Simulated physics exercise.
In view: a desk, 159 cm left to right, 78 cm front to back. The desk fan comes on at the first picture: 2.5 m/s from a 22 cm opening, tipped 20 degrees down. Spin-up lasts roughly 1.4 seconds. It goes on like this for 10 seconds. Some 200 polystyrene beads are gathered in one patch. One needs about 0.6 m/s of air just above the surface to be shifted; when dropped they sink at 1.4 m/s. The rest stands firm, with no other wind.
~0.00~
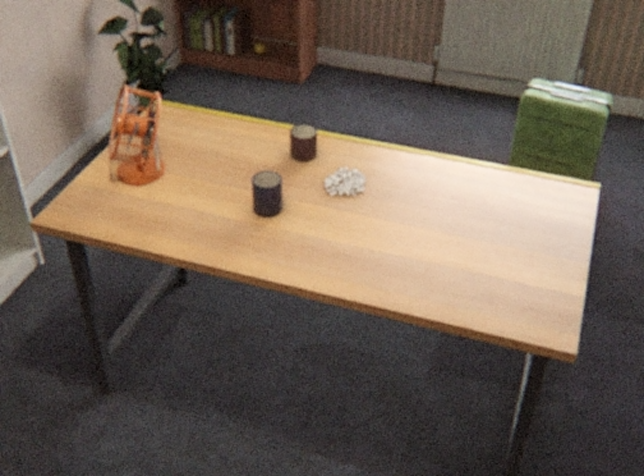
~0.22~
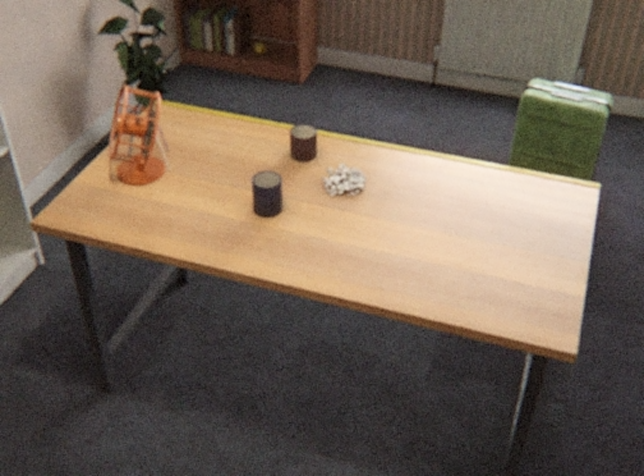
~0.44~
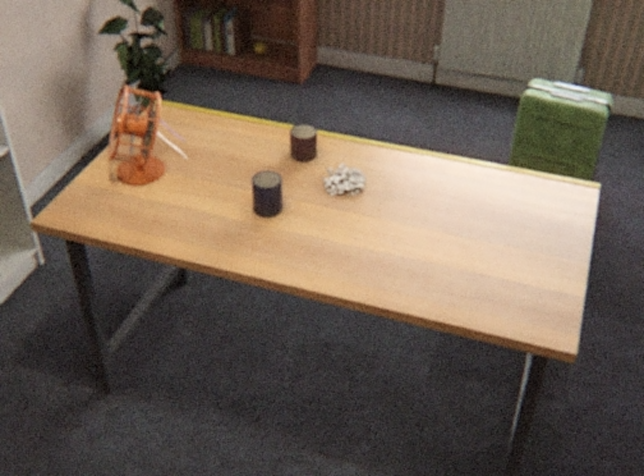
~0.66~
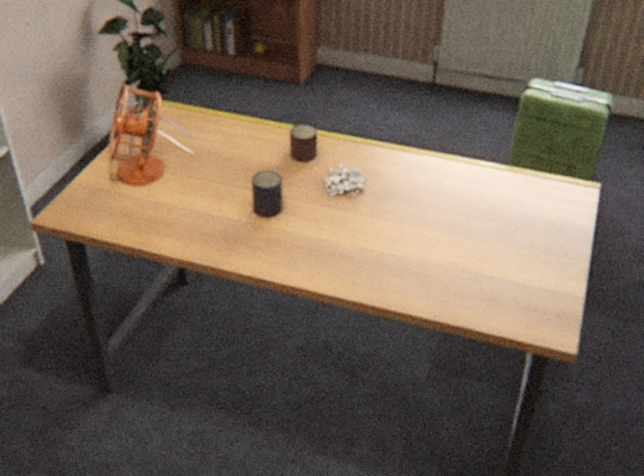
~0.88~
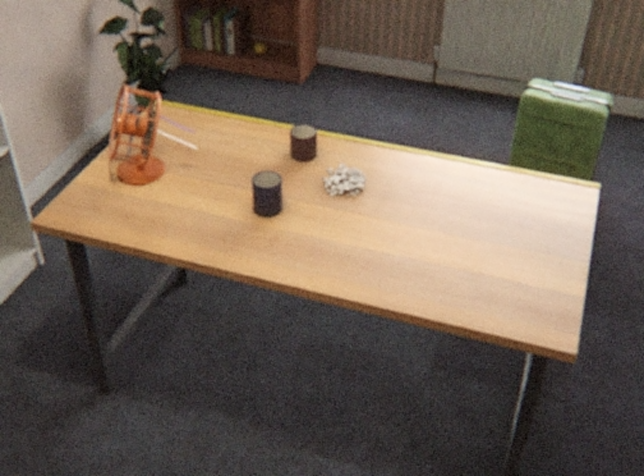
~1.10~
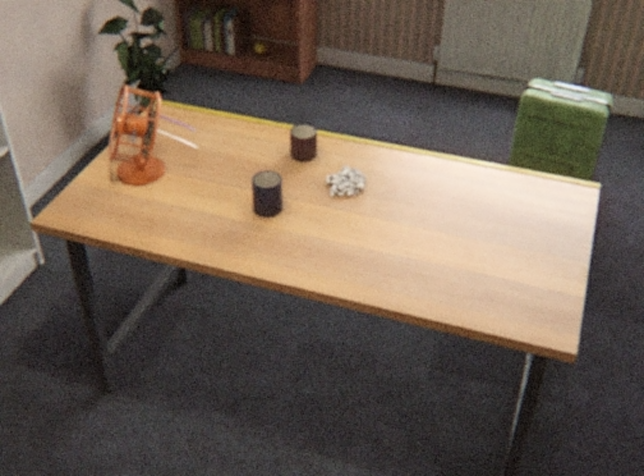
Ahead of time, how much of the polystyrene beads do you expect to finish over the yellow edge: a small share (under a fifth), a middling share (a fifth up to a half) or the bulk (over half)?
I expect a middling share, between a fifth and a half.
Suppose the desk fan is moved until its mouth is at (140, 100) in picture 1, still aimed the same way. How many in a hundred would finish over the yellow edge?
That would come to roughly 5 %.
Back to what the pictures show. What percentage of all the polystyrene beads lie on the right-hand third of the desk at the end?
About 0 percent.
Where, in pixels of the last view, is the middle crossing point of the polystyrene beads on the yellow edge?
Near (486, 163).
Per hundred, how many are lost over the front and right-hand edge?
About 0 per cent at the front edge and 70 per cent at the right-hand edge.
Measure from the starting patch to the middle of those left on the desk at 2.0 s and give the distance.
Roughly 60 cm.
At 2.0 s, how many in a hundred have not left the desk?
I'd put it near 50 per cent.
After 2.0 s the count stands so, 26 % are over the yellow edge; the middle of those still in play is near (563, 244).
After 3.2 s the count stands so, 34 % are over the yellow edge; the middle of those still in play is near (559, 267).
After 5.5 s the count stands so, 34 % are over the yellow edge.
After 10.0 s, at the end, 34 % are over the yellow edge.
